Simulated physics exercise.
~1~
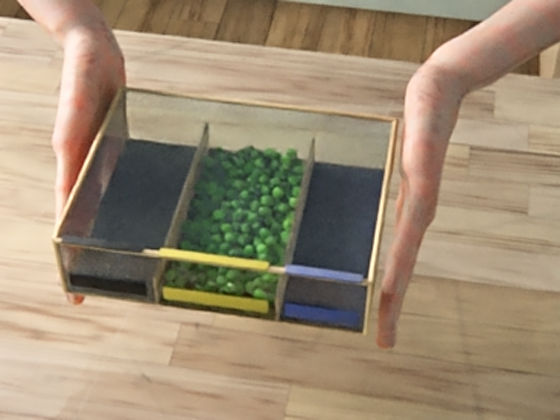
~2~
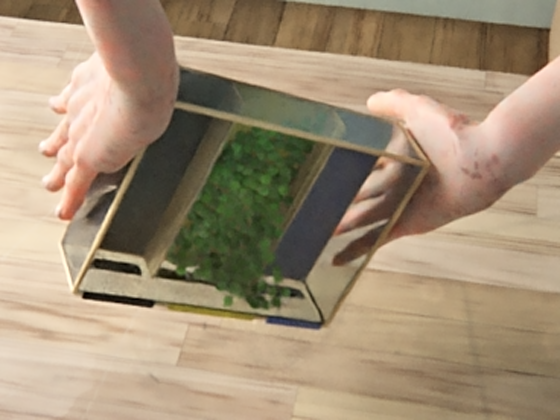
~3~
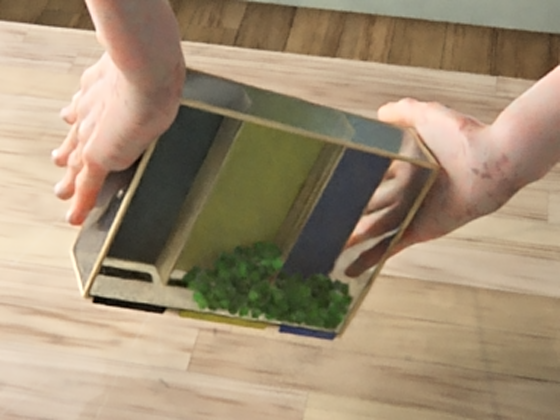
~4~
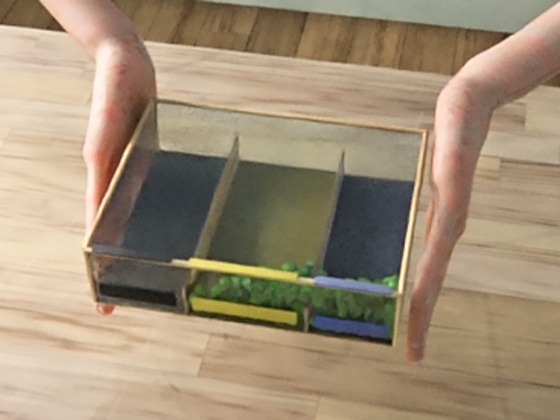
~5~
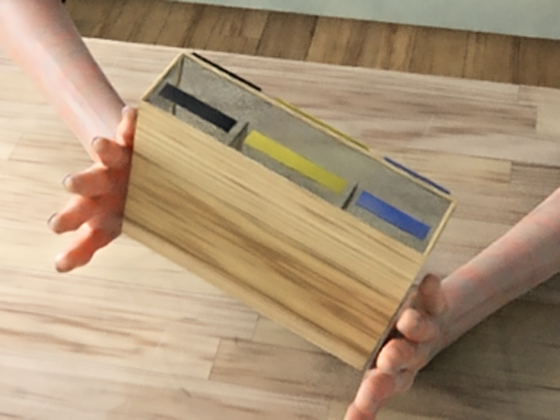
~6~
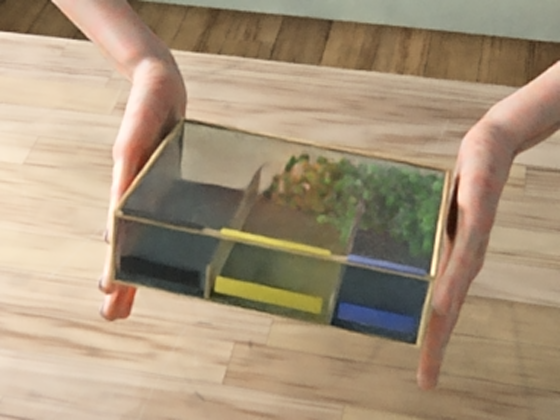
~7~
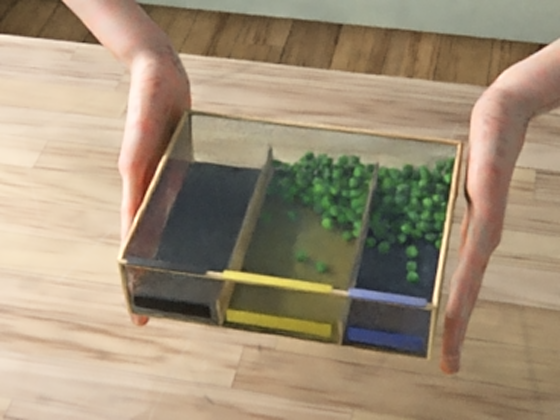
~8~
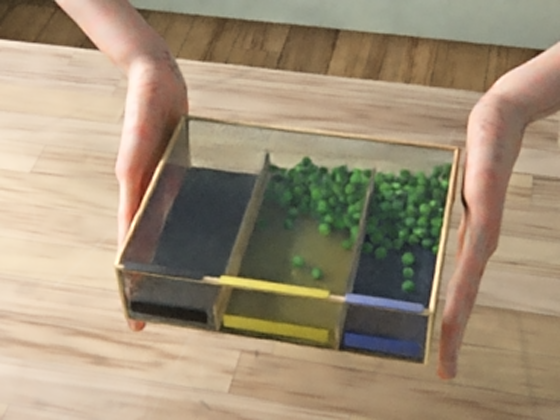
Green peas in a tilted clear-lidded box tumble about, settling across the yellow and blue compartments.
